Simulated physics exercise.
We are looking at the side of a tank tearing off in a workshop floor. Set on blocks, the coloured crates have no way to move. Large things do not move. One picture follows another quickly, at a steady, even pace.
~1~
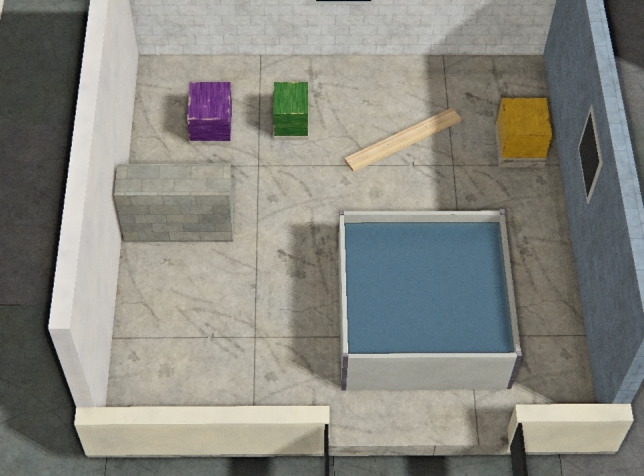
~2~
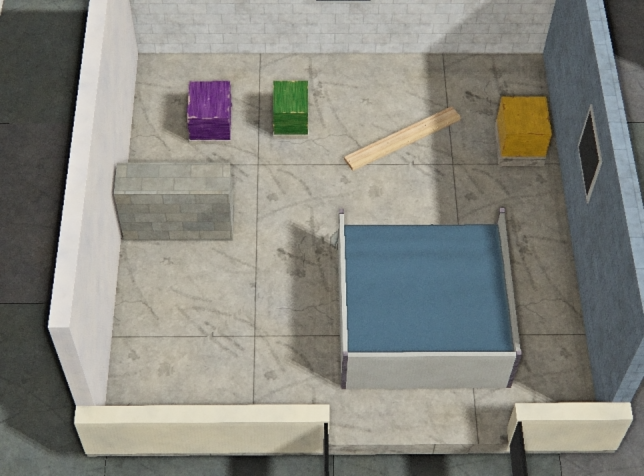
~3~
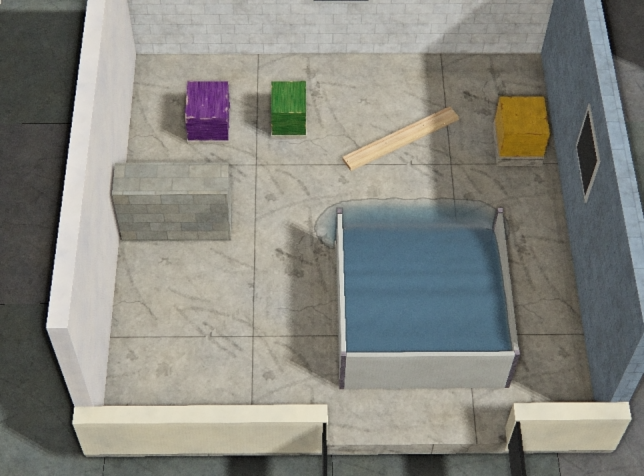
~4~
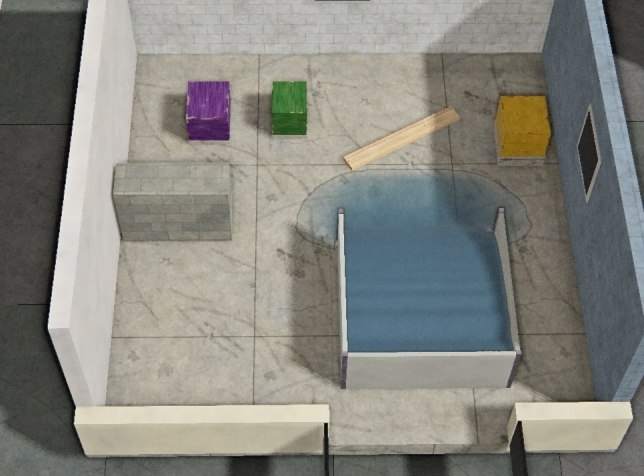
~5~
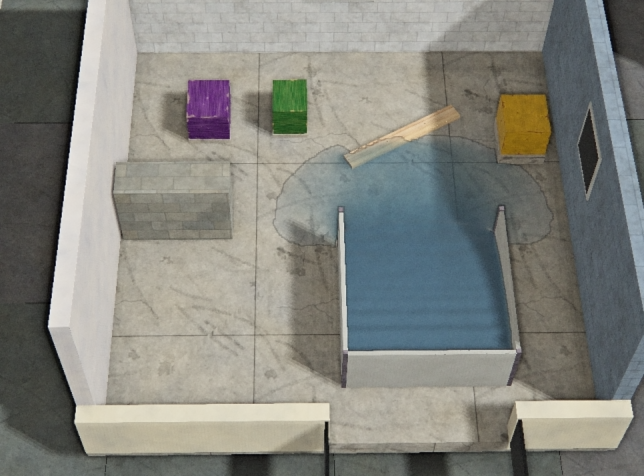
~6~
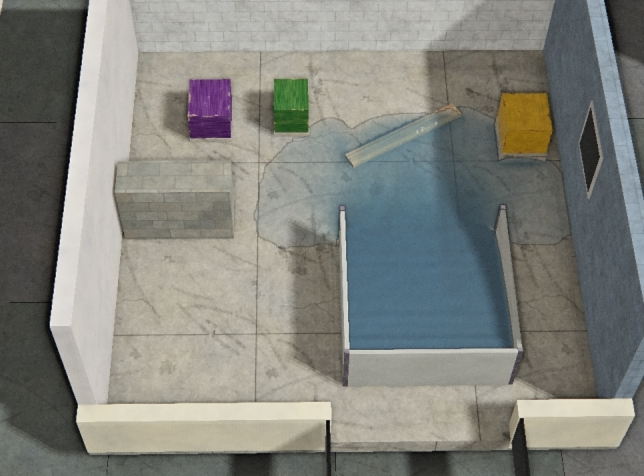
An open tank loses its far side and water spreads across the floor around a plank.
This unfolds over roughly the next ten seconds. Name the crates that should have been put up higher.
Outcome: Purple crate: Reached by water. Green crate: Reached by water. Yellow crate: Reached by water.
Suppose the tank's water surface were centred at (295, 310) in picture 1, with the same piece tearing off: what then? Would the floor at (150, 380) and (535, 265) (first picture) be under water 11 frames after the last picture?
Taking the spots in order: Swamped, bare.
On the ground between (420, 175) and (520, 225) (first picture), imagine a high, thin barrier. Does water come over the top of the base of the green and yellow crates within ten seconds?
One by one: The green crate takes water; the yellow crate is soaked.
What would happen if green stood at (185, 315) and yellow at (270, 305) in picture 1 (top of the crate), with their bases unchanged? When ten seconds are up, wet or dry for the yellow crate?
Well, the yellow one is left untouched in the end.
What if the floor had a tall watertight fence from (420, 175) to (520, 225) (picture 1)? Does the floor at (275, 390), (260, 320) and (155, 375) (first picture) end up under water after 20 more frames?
One by one: Spared, spared, spared.
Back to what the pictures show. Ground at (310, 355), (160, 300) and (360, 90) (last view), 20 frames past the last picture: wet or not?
Taking the three spots one by one, I'd call them clear, clear and drenched.
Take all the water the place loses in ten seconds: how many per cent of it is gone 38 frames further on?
My figure is about 5 in a hundred.
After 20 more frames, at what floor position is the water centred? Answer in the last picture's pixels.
My pick is pixel (385, 149).
A moment on, water covers 40 % of the floor; the purple crate water round its plinth, the green crate water round its plinth, the yellow crate water round its plinth.
Next, water covers 50 % of the floor; the purple crate water round its plinth, the green crate water round its plinth, the yellow crate water round its plinth.
Then, water covers 65 % of the floor; the purple crate water round its plinth, the green crate water round its plinth, the yellow crate water round its plinth.
Later, water covers 80 % of the floor; the purple crate water round its plinth, the green crate water round its plinth, the yellow crate water round its plinth.
In the end, water covers 95 % of the floor; the purple crate was topped, the green crate was topped, the yellow crate was topped.
